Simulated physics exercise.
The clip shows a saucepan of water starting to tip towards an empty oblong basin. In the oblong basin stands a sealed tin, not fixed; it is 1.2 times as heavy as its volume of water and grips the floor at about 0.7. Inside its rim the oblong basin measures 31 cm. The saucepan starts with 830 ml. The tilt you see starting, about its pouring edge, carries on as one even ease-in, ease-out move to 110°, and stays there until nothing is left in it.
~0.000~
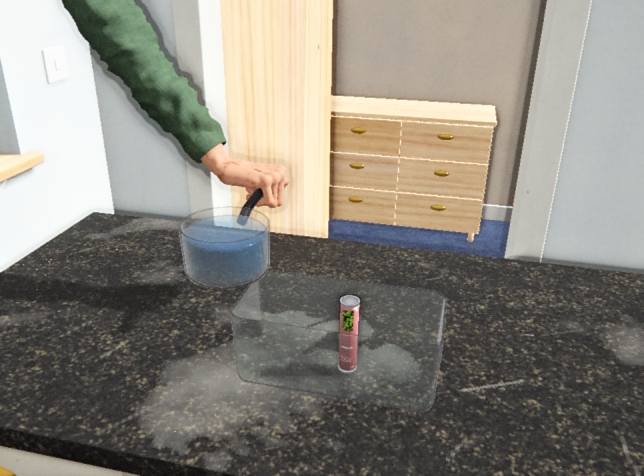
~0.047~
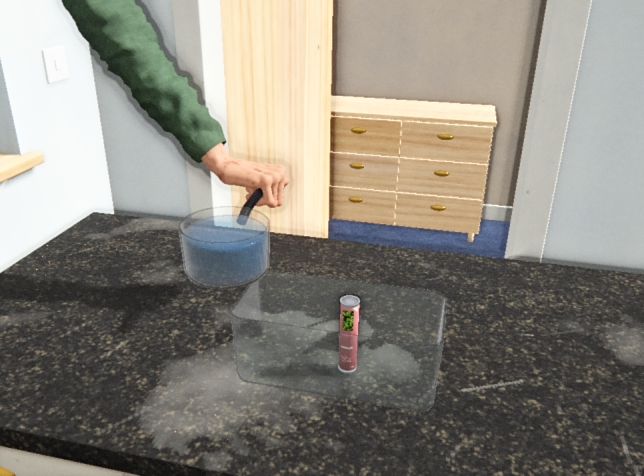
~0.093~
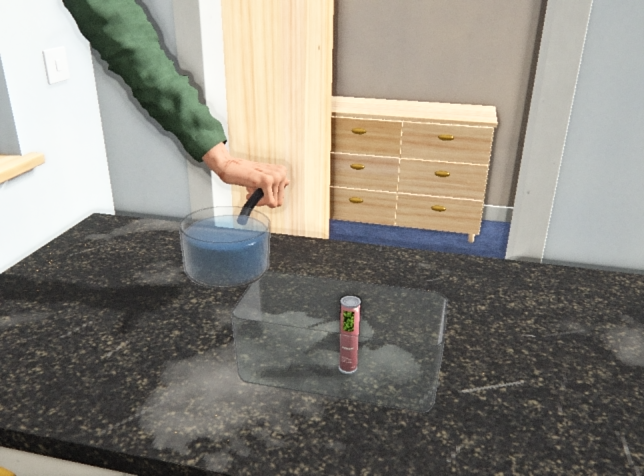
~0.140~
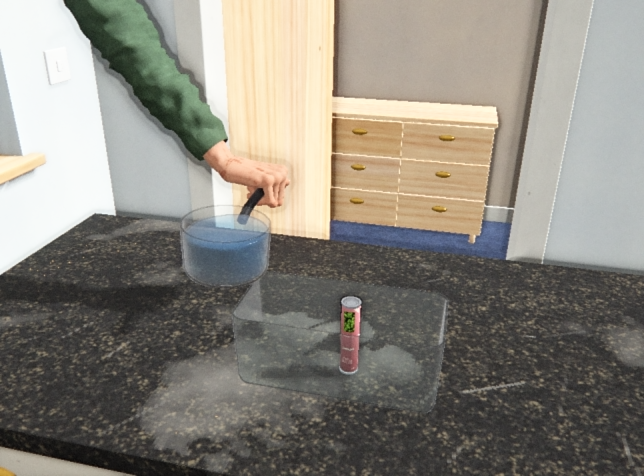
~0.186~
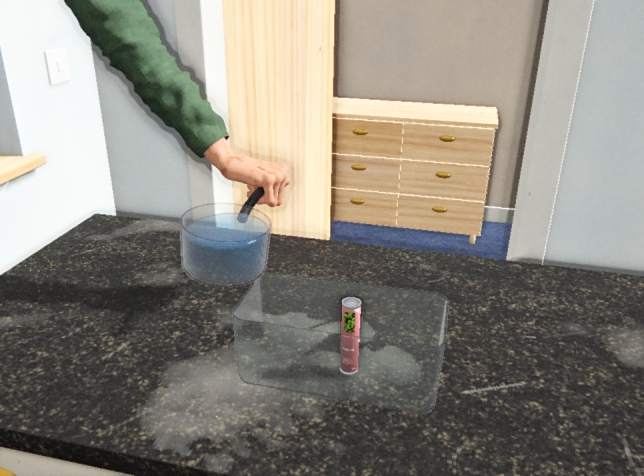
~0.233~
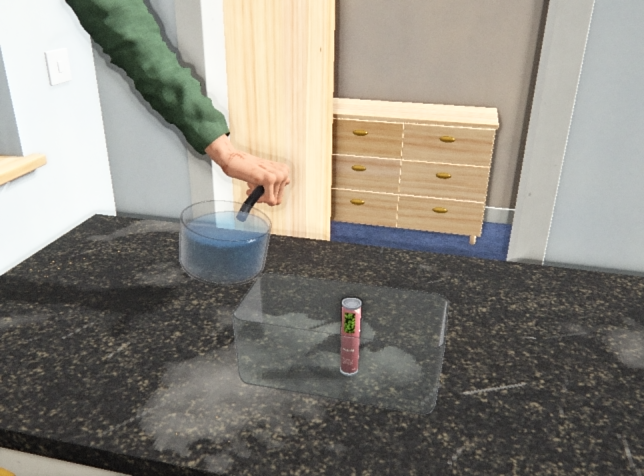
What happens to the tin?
It falls.
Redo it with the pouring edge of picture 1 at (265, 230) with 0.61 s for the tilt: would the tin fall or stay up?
Then it falls.
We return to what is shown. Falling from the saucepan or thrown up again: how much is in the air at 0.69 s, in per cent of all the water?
About 26 per cent.
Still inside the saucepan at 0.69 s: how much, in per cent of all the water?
About 64 per cent.
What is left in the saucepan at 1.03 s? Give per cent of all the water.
About 12 per cent.
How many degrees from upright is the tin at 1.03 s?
Near 5° from upright.
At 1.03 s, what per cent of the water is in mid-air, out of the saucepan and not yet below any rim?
Some 16 per cent.
After 0.69 s the tilt is 63° and 65 per cent is still to pour; the tin stands where it began.
After 1.03 s the tilt is 101° and 11 per cent is still to pour; the tin leans 7°.
After 1.38 s the tilt is 110° and 0 per cent is still to pour; the tin lies on its side.
After 1.76 s the tilt is 110° and 0 per cent is still to pour; the tin lies on its side.
In the end the tin lies on its side.
